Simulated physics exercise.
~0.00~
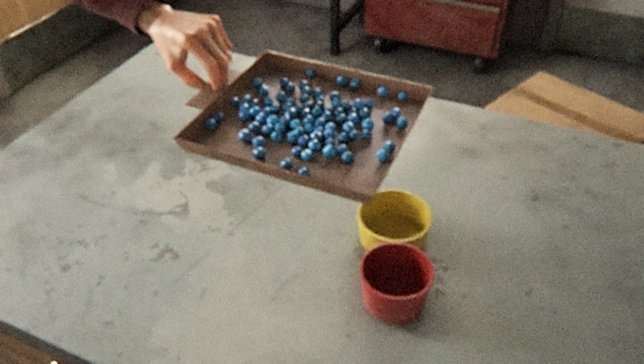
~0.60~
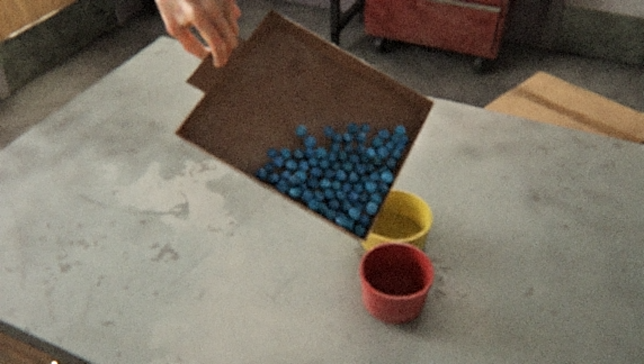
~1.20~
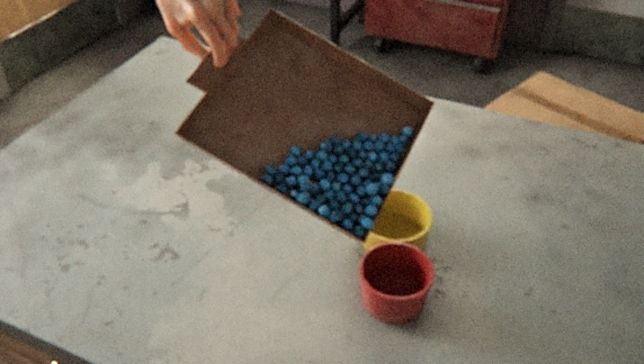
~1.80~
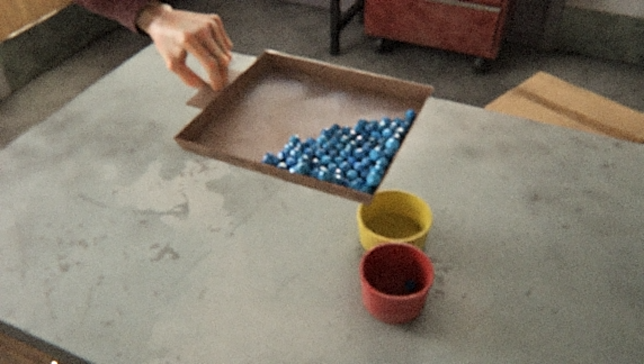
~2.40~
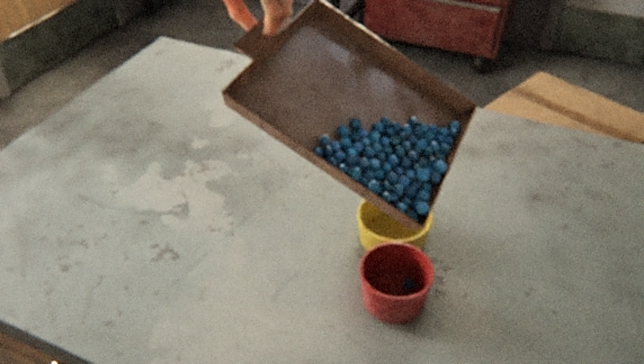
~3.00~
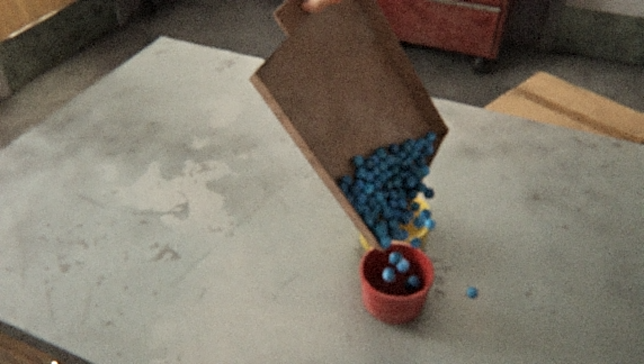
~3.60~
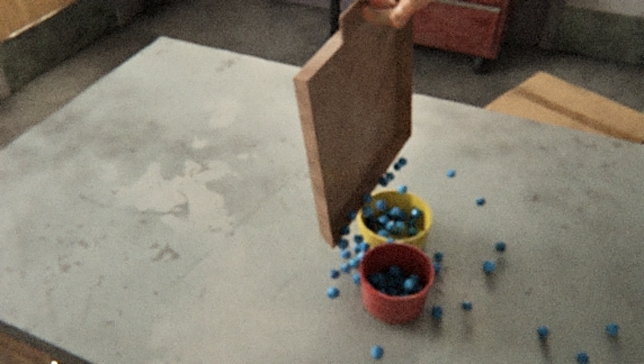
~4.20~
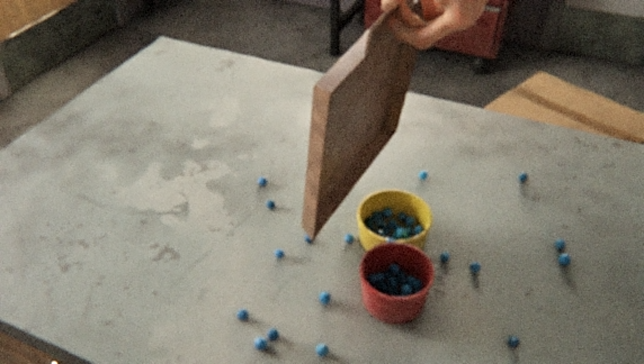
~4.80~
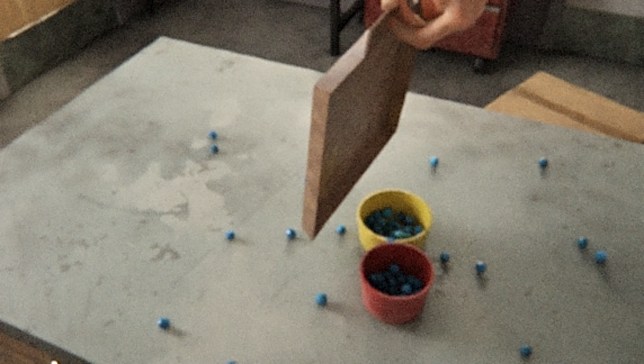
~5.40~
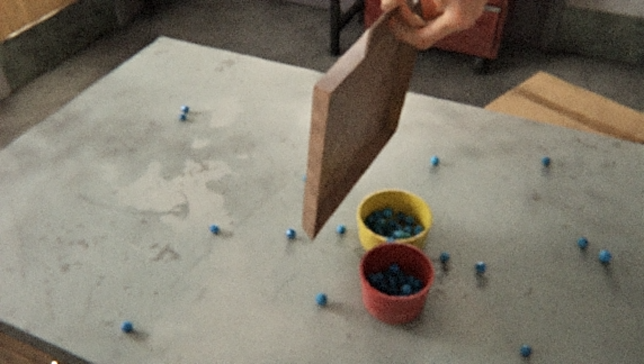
Blue glass balls sliding in a brown tray as a hand tilts, levels and upends it, filling red and yellow dishes partway and scattering others across the table.
